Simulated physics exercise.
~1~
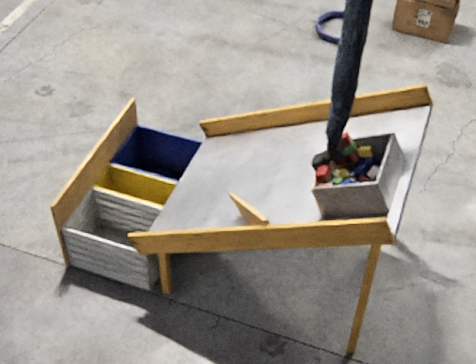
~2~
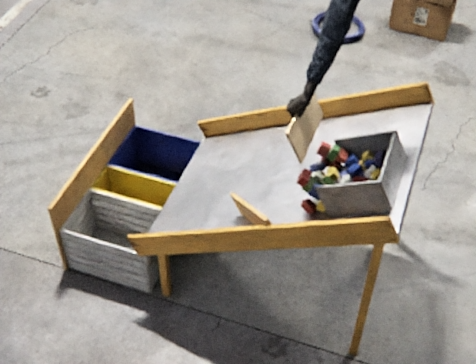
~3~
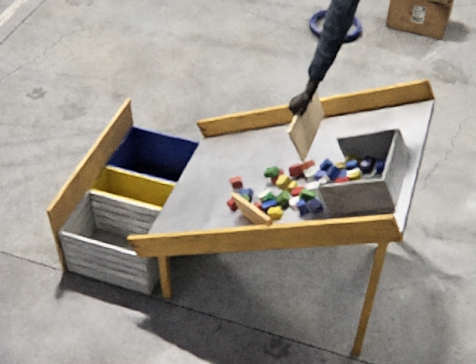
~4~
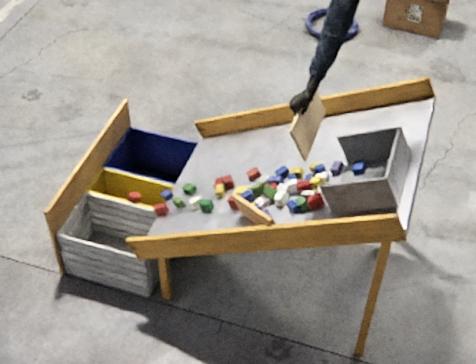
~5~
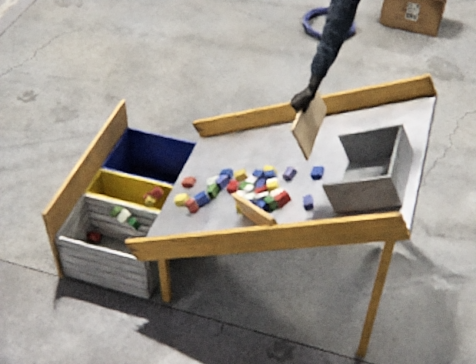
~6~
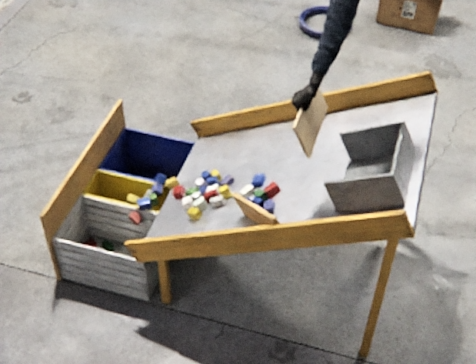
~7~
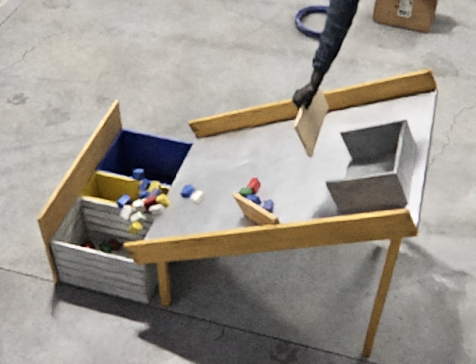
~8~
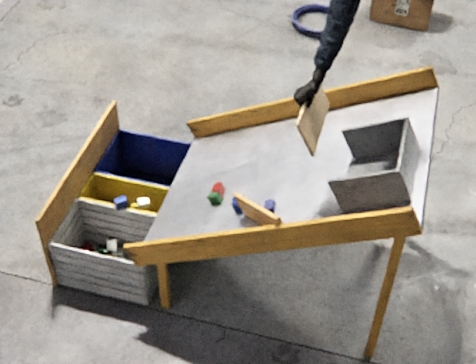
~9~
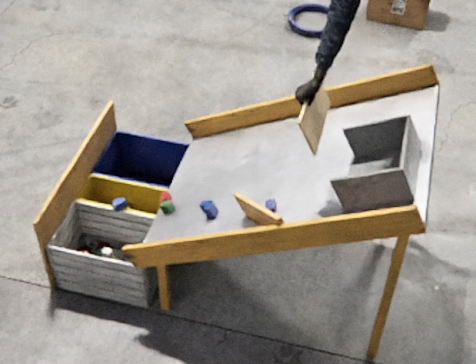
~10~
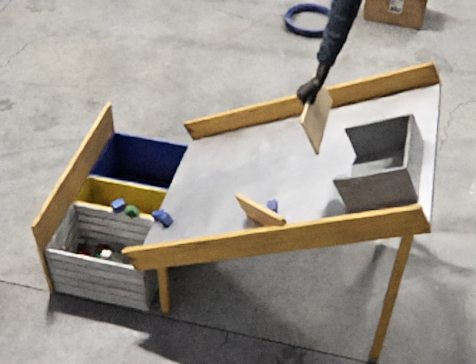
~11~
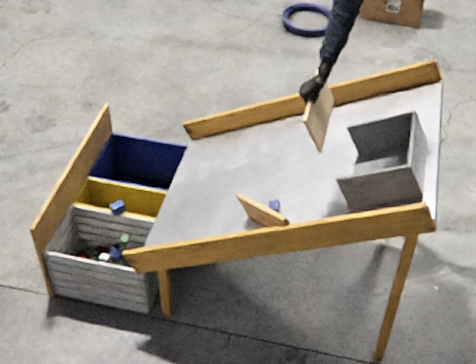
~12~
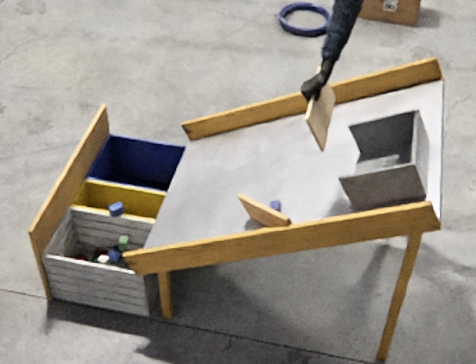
Colorful blocks spill down a sloped table past an angled board, most dropping into bins below.
